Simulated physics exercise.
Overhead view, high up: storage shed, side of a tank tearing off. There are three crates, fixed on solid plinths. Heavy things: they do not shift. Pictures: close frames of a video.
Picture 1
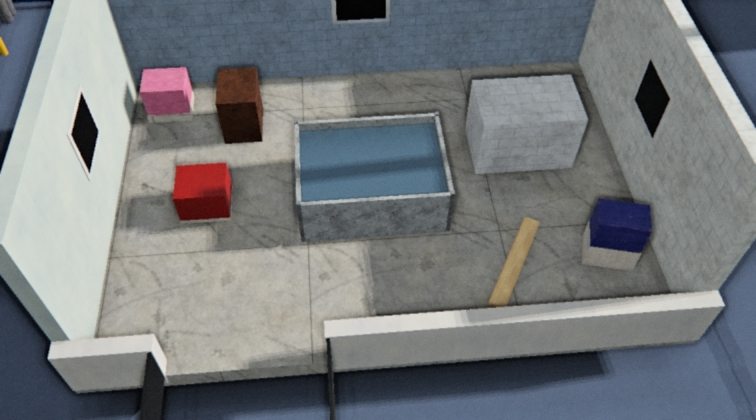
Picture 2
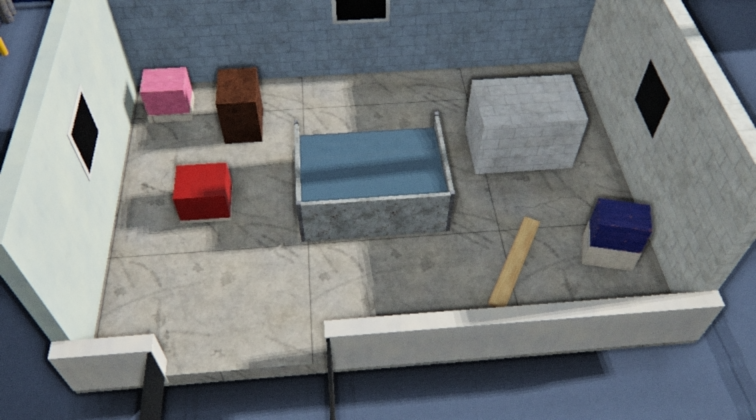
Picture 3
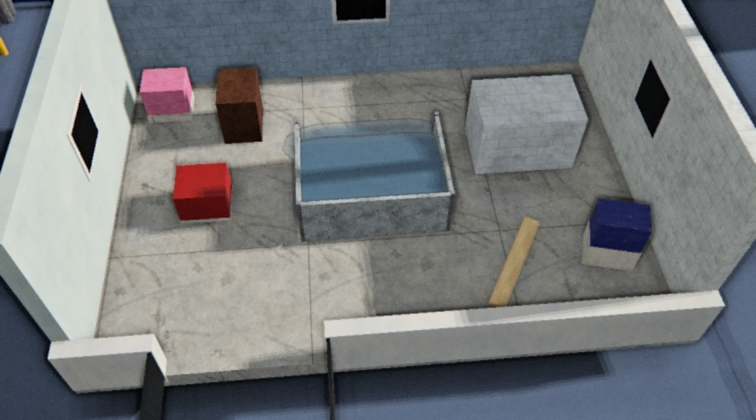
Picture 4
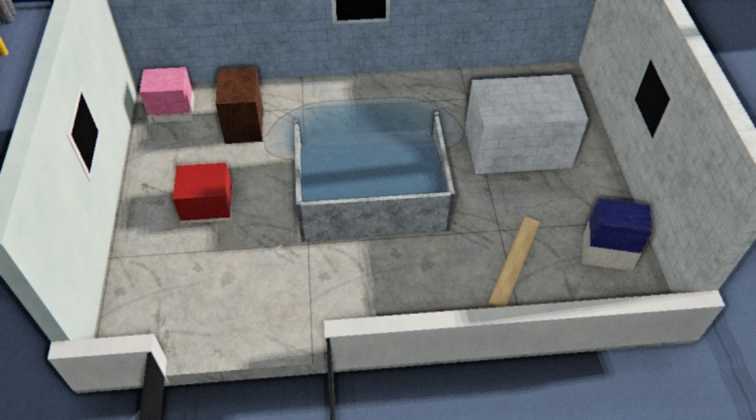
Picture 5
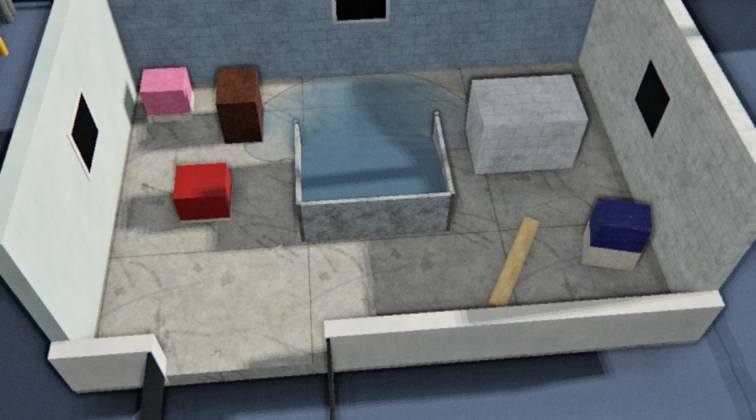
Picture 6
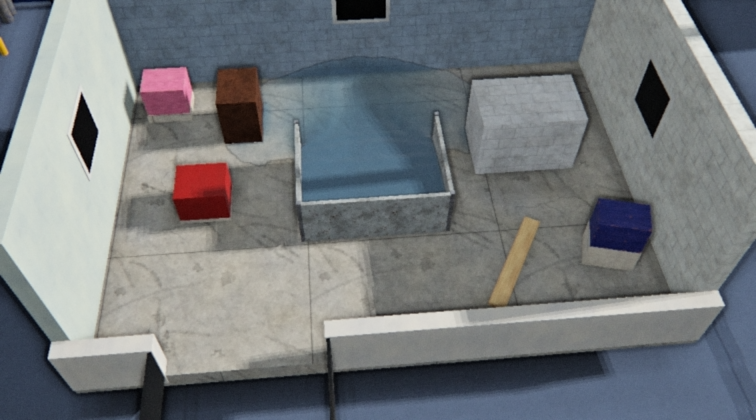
Water pours out of a grey-walled tank through its open far side, spreading in a thin, clear sheet across the floor and reaching the back wall. The overhead view shows a storage shed with pale walls and a cracked grey floor, the camera still. Pink, brown and red boxes sit motionless at left, with a large grey block, a blue-topped box and a wooden plank at right.
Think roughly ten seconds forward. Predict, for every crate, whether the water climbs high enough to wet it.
My prediction: The blue crate remains dry; the red crate gets wetted; the pink crate gets wetted.
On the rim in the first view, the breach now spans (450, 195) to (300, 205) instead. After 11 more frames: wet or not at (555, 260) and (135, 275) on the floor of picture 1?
In that order: Covered, no water.
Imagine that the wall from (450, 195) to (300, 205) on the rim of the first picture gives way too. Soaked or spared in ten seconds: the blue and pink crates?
Result - blue crate stays clear, pink crate stays clear.
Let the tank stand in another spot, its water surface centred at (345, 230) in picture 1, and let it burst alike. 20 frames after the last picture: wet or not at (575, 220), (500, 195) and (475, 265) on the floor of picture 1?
As listed: No water, dry, no water.
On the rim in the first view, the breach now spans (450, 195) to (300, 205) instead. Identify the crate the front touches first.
The blue-painted one.
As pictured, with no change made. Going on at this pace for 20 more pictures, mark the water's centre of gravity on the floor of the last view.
Point: (374, 126).
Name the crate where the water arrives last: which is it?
Last of all: The blue one.
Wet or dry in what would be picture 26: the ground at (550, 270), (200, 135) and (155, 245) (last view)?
First spared, second inundated, third inundated.
A moment on, water covers 25 % of the floor; the blue crate not reached, the red crate not reached, the pink crate water round its plinth.
Next, water covers 35 % of the floor; the blue crate not reached, the red crate not reached, the pink crate water round its plinth.
Then, water covers 55 % of the floor; the blue crate water round its plinth, the red crate water round its plinth, the pink crate water round its plinth.
Later, water covers 85 % of the floor; the blue crate water round its plinth, the red crate water round its plinth, the pink crate water round its plinth.
In the end, water covers 100 % of the floor; the blue crate stayed above the water, the red crate was topped, the pink crate was topped.
